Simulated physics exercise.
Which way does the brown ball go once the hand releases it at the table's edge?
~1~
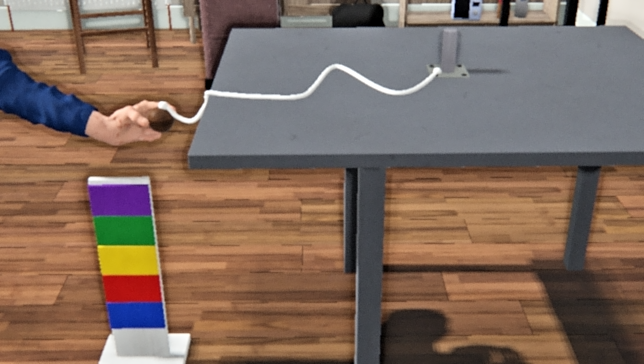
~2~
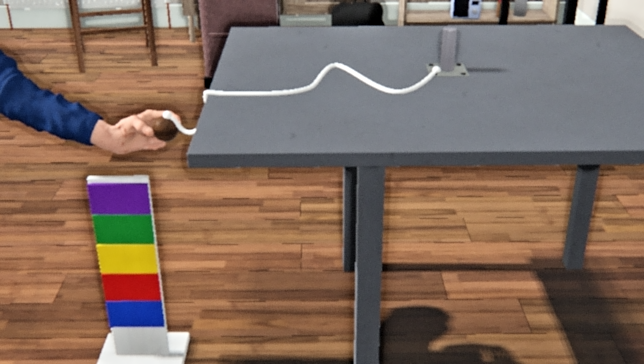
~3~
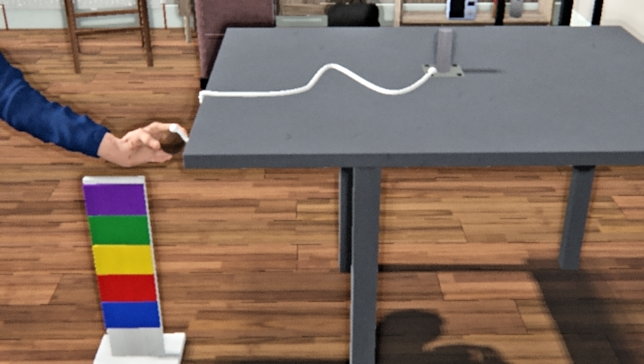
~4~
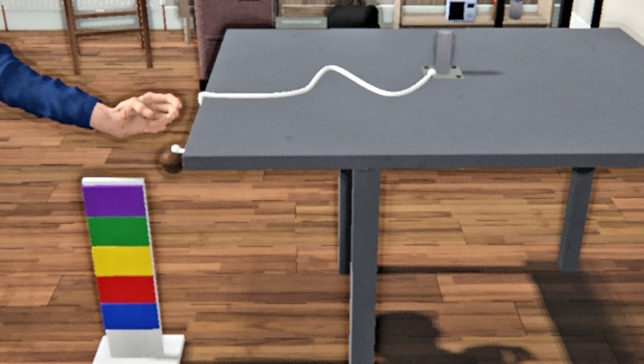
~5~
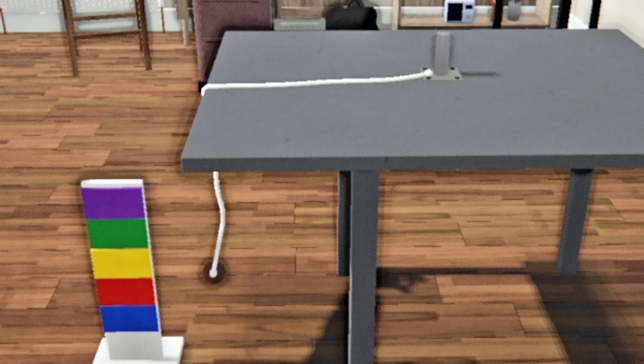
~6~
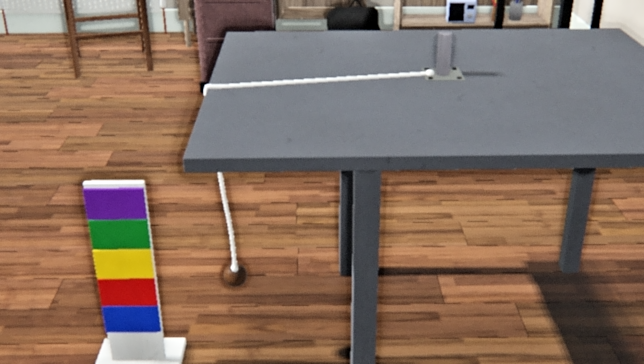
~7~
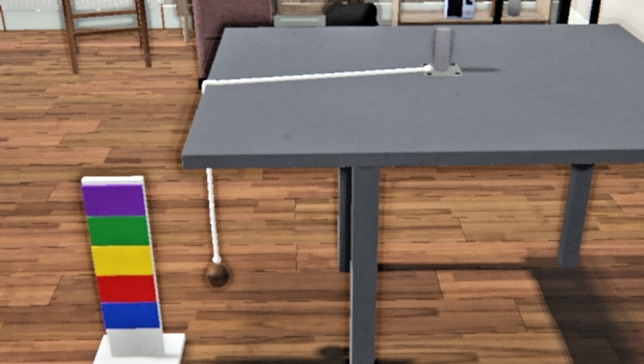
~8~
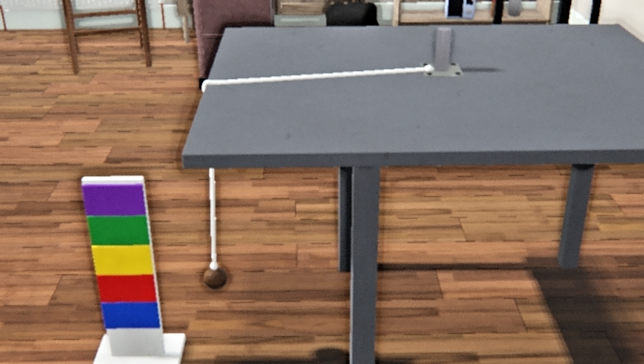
The brown ball moves down, dropping past the table's edge until it hangs on the white cord.
